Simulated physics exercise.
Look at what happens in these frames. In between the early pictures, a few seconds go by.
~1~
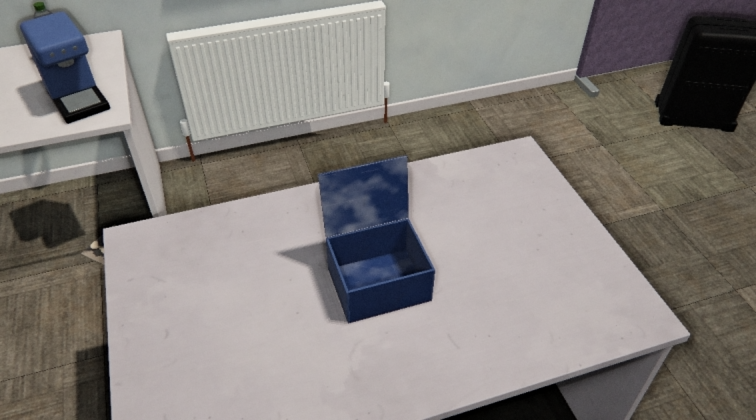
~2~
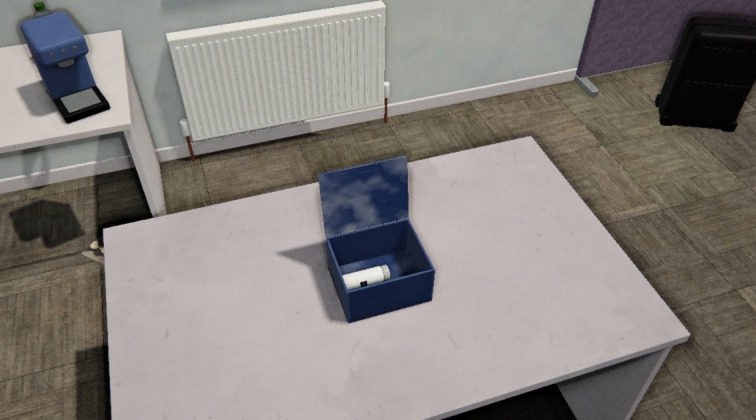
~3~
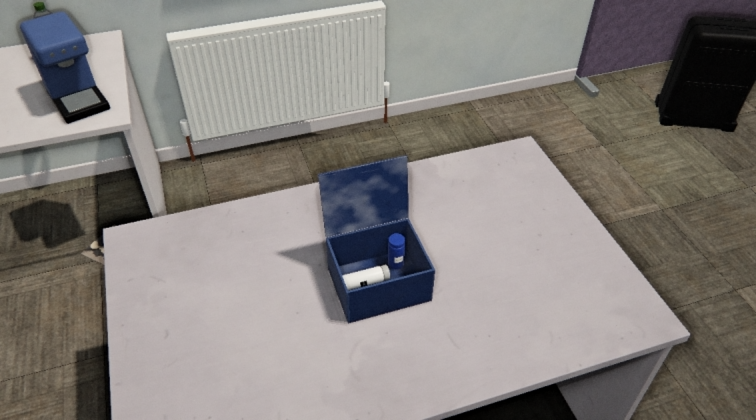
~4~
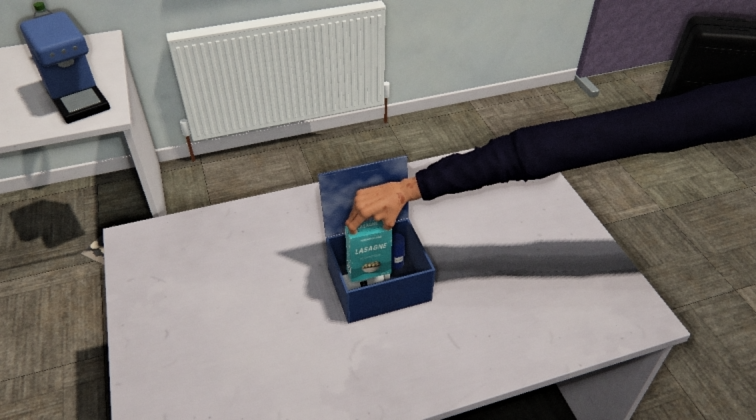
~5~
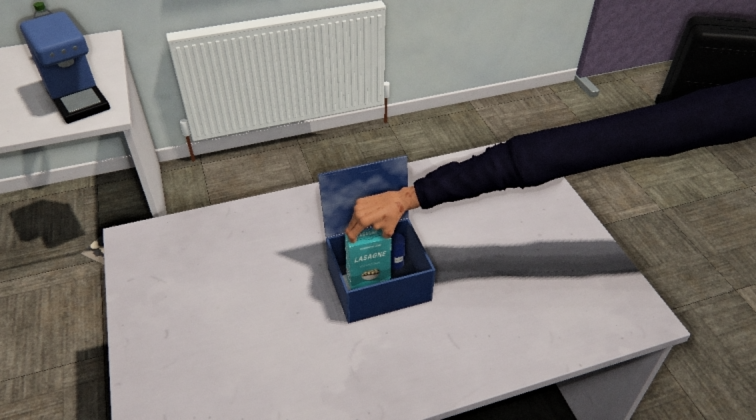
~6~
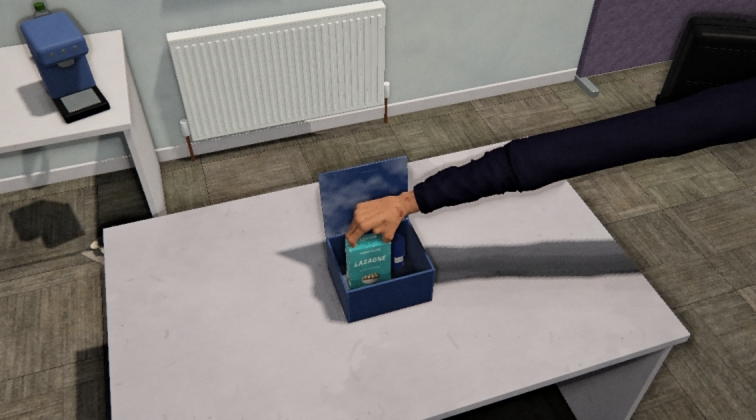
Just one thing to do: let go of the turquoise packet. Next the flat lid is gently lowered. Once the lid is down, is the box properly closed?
No, the lid is still ajar.
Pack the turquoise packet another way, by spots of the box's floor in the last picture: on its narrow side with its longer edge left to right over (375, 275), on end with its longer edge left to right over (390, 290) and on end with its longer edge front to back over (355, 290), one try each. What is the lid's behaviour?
First, it shuts; second, it stays open; third, it stays open.
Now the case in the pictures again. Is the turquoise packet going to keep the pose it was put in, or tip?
Once everything settles, the turquoise packet keeps its original angle.
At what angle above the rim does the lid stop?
The lid sits around 20° above the rim.
Then, 0.40 s past the last view, turquoise packet rocked 6° from its first pose near (369, 282); white shaker displaced about its own width.
Then, 1.20 s past the last view, lid starting down; turquoise packet displaced a little near (368, 280); white shaker displaced about its own width.
Then, 1.60 s past the last view, lid 57° above the rim; turquoise packet displaced a little near (368, 280); white shaker displaced about its own width.
Then, 1.90 s past the last view, lid 29° above the rim; turquoise packet displaced a little near (368, 280); white shaker displaced about its own width.
Finally, lid 22° above the rim; moved from the start, white shaker and turquoise packet; blue shaker still in place. Final places as the last picture's camera would see them, turquoise packet near (368, 280).
